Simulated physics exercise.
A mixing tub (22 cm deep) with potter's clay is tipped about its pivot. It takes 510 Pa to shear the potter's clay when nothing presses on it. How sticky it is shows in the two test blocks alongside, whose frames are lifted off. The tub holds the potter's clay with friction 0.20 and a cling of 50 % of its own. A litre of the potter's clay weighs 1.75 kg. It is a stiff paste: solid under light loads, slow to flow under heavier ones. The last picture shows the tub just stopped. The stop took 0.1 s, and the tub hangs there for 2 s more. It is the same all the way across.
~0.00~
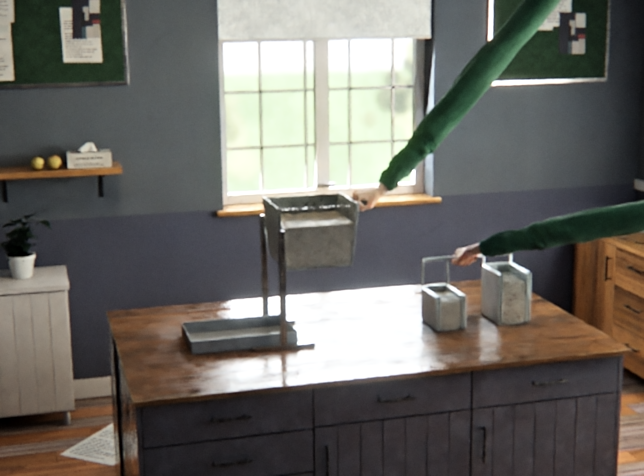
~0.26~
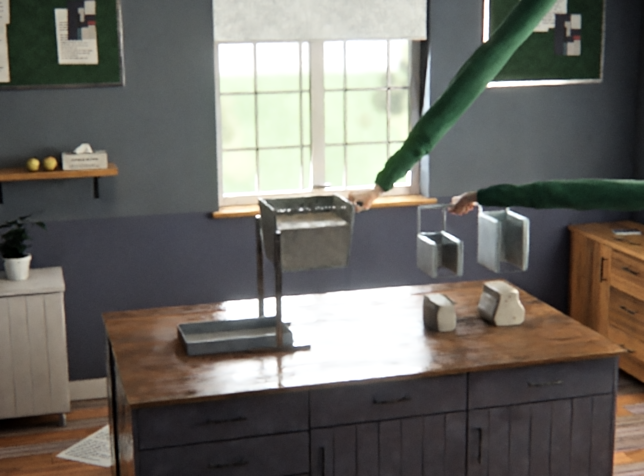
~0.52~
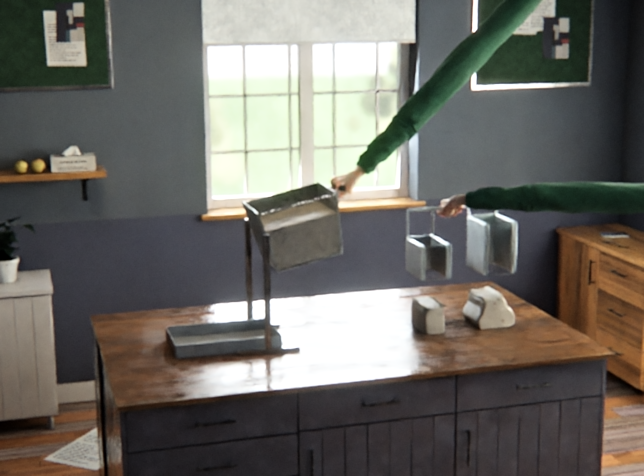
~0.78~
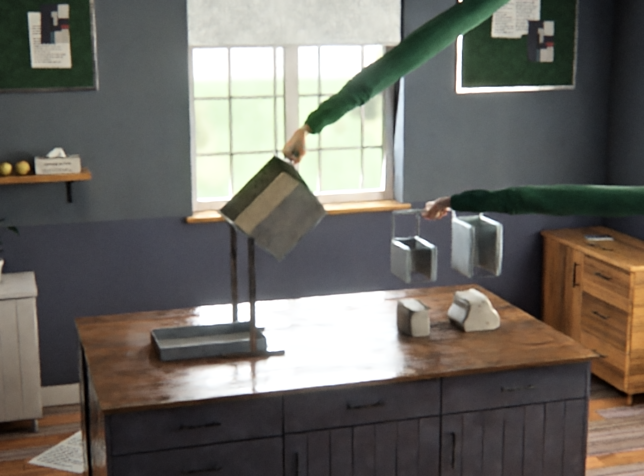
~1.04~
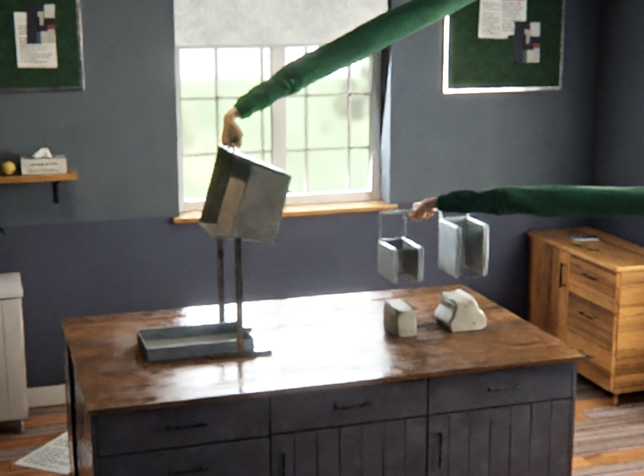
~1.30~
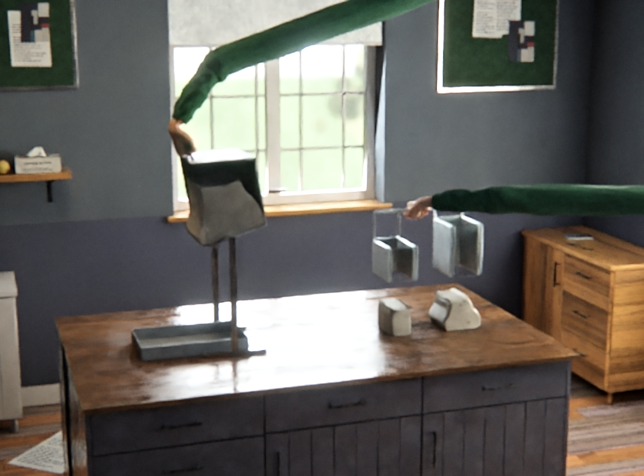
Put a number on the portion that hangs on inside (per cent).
About 29 %.
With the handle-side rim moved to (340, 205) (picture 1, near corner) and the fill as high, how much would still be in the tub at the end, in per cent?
Then about 35 %.
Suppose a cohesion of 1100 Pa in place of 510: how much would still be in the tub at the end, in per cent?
Then about 40 %.
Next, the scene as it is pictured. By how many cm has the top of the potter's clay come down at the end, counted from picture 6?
About 13 cm.
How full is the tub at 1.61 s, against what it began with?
Some 35 per cent.
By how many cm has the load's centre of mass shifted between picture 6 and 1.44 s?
Roughly 10 cm.
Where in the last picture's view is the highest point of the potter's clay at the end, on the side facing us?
Near (259, 213).
After 1.44 s, the tub is at 99 degrees and holds 56 %.
After 1.61 s, the tub is at 99 degrees and holds 33 %.
After 1.78 s, the tub is at 99 degrees and holds 29 %.
After 1.95 s, the tub is at 99 degrees and holds 29 %.
After 3.30 s, the tub is at 99 degrees and holds 29 %.
